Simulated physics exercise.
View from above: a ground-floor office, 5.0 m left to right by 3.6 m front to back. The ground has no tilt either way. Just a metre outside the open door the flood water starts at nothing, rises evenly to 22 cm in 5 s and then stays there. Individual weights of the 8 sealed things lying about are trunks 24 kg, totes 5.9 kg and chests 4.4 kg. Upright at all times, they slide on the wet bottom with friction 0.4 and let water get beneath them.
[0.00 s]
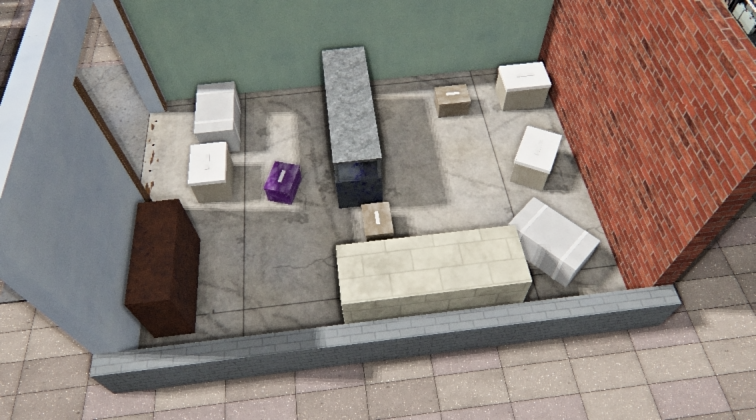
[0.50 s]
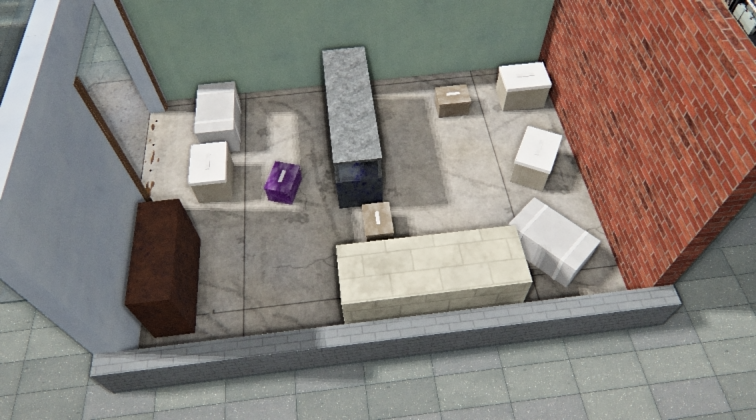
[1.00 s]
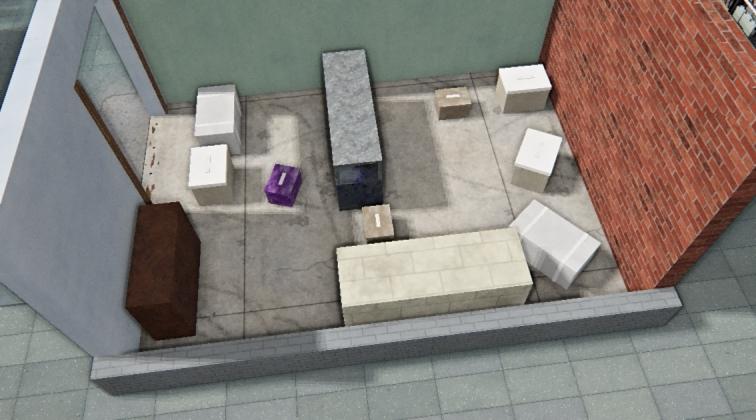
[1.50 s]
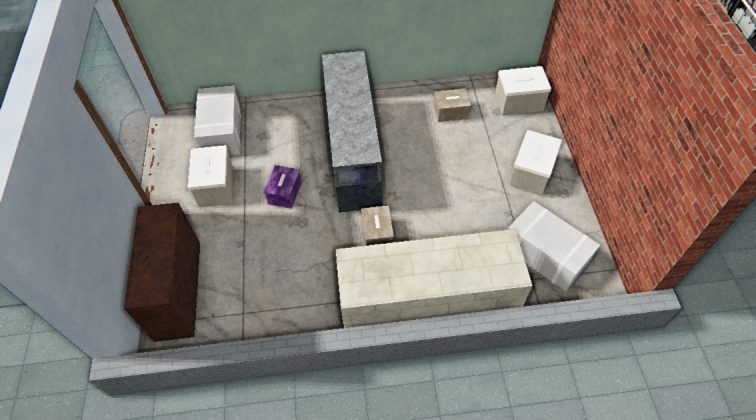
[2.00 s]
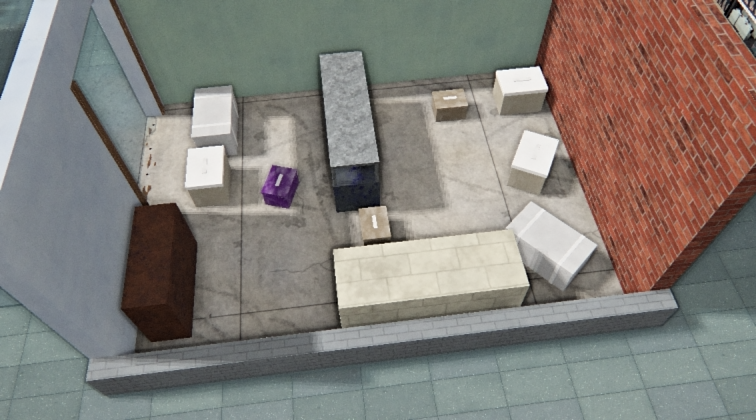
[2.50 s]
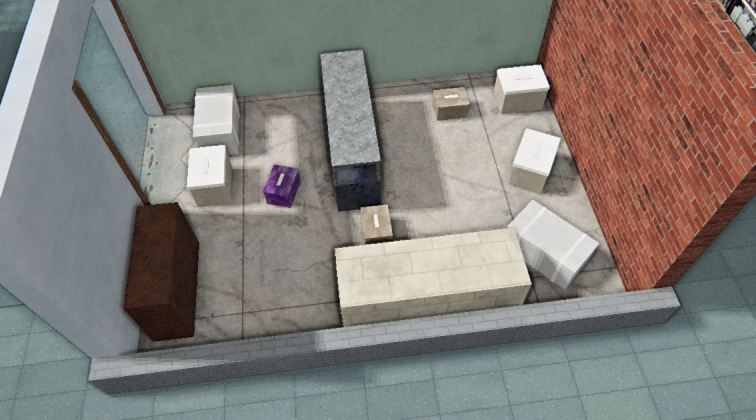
A ground-floor office with a pale stone floor is seen from above, through its open top. A purple tote sits left of a long dark grey unit, with white and tan boxes around it, a brown cabinet at left, a cream block in front and brick at right. Blue-green water spreads over the paving outside, then shows at the left opening, while the contents stay put and the camera barely shifts.
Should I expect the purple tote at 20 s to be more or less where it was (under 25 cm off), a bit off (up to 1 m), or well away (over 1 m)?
Well away.
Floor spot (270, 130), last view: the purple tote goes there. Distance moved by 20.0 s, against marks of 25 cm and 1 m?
It is nudged along.
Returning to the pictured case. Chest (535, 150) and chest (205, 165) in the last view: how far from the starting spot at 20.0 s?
The first is 120 cm from its start, the second 140 cm.
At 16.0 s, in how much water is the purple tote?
6 cm, roughly.
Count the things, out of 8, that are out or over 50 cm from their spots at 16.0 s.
I get 7.
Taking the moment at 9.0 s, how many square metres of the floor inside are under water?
Roughly 14 m2.
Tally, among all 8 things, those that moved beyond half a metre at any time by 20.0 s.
Tally: 7.
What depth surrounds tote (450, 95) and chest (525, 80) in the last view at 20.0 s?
Roughly 17 and 13 cm.
After 4.0 s the purple tote is near (282, 180), 0.0 m from its start, aground; 0 afloat.
After 9.0 s the purple tote is near (500, 186), 2.5 m from its start, aground; 2 afloat.
After 16.0 s the purple tote is near (434, 176), 1.7 m from its start, afloat; 8 afloat.
After 20.0 s the purple tote is near (436, 189), 1.7 m from its start, afloat; 8 afloat.
